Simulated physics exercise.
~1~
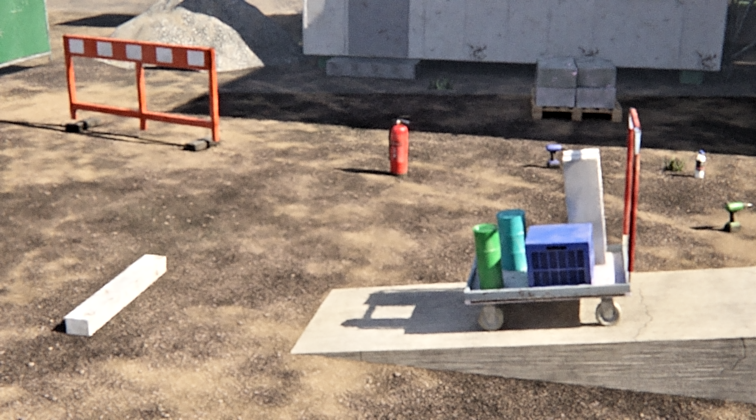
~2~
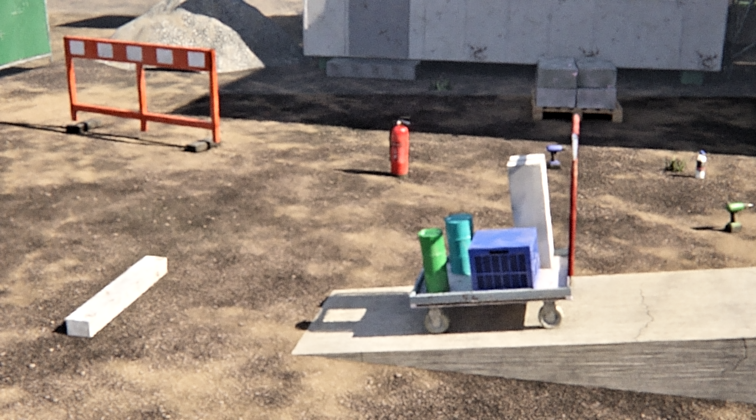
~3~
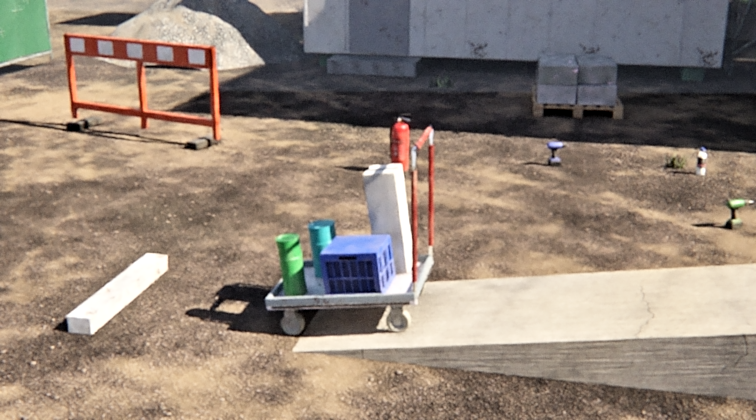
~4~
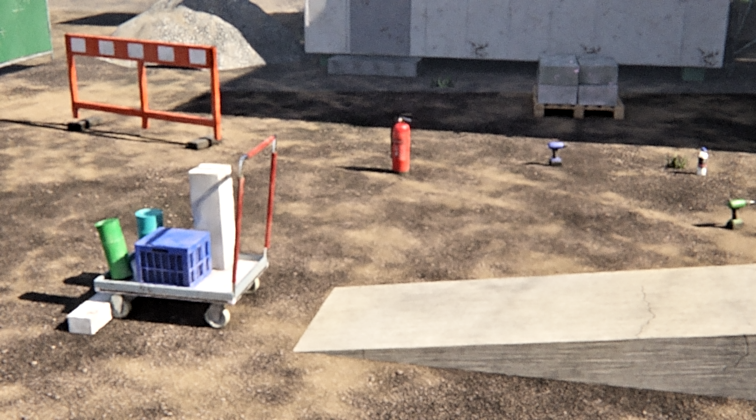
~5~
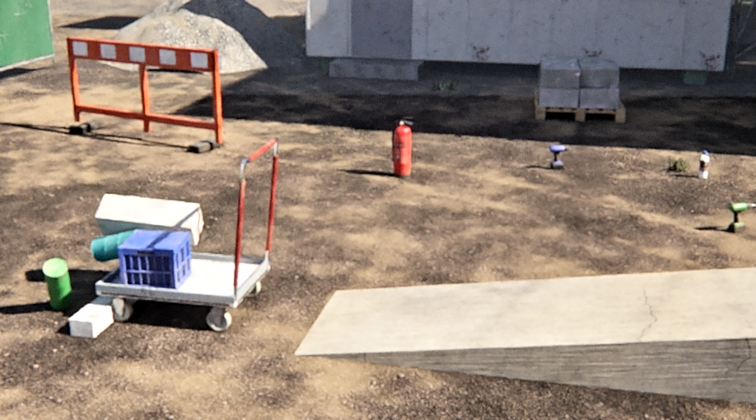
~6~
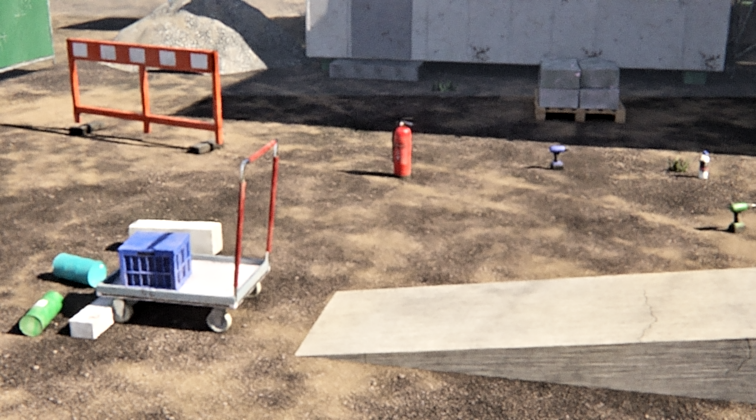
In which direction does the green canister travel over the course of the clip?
The green canister travels to the left, first riding on the trolley and then coming off onto the ground.
